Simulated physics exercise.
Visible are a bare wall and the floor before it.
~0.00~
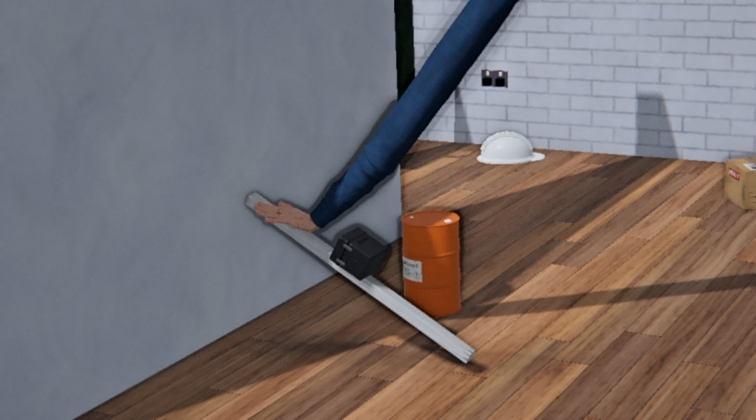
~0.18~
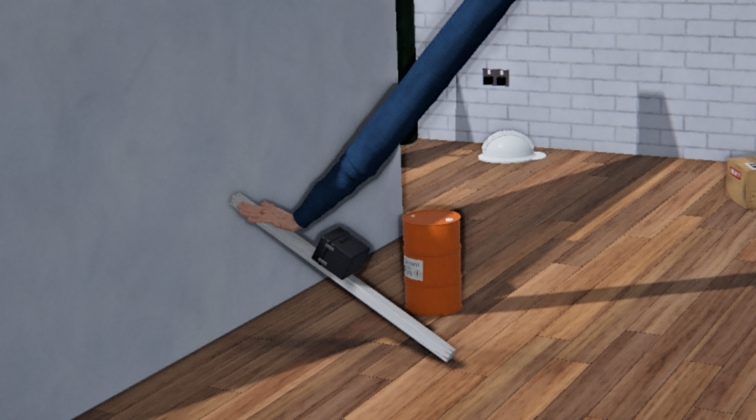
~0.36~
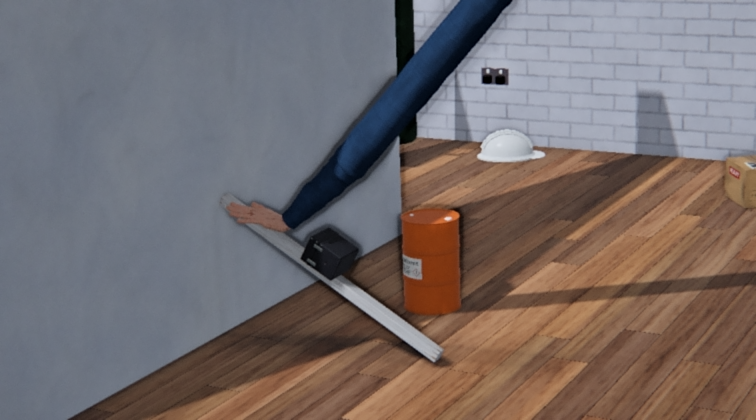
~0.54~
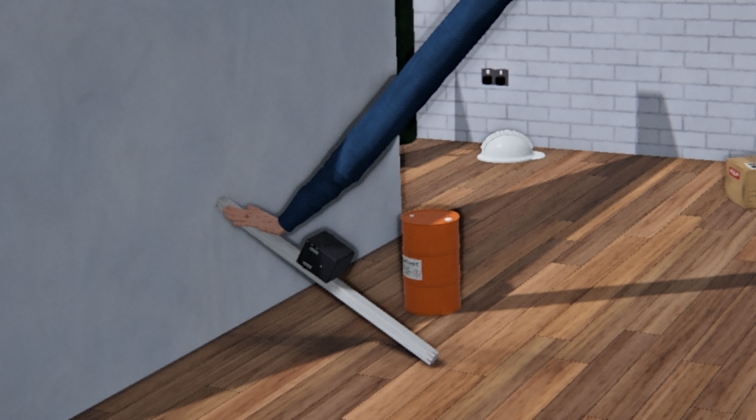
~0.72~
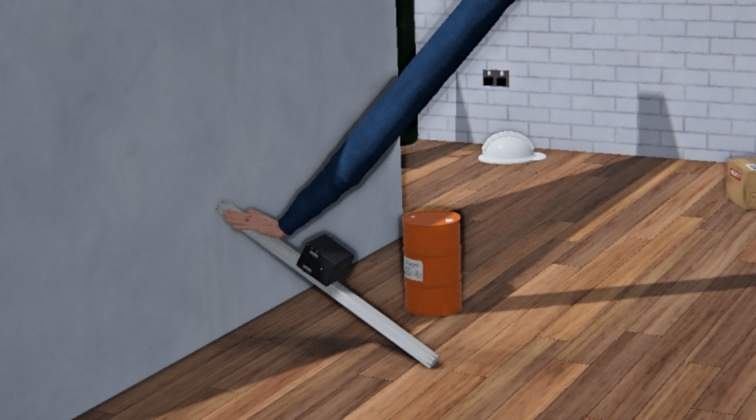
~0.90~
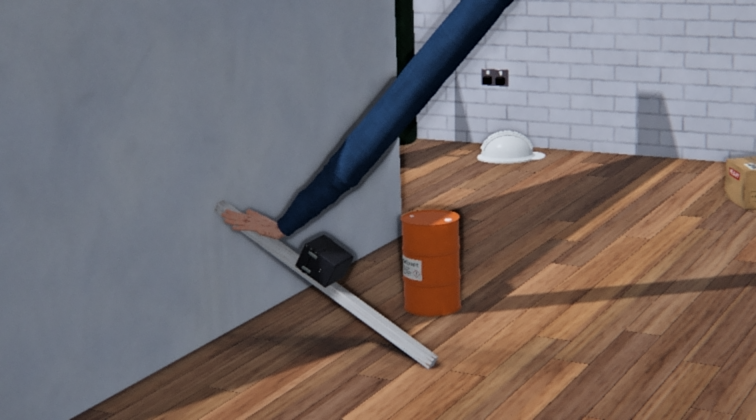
A hand shifts a white pole slightly left against the wall, then keeps it still.
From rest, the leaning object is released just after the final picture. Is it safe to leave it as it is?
It is not stable.
After 1.30 s, white pole leaning 26° more than when let go near (341, 340).
After 1.50 s, white pole leaning 27° more than when let go near (342, 301).
After 1.80 s, white pole leaning 28° more than when let go near (345, 333).
In the end (2.6 s), moved from the start, white pole; orange canister unmoved. At the end, from the last picture's camera, white pole near (345, 348). The pole slides down.
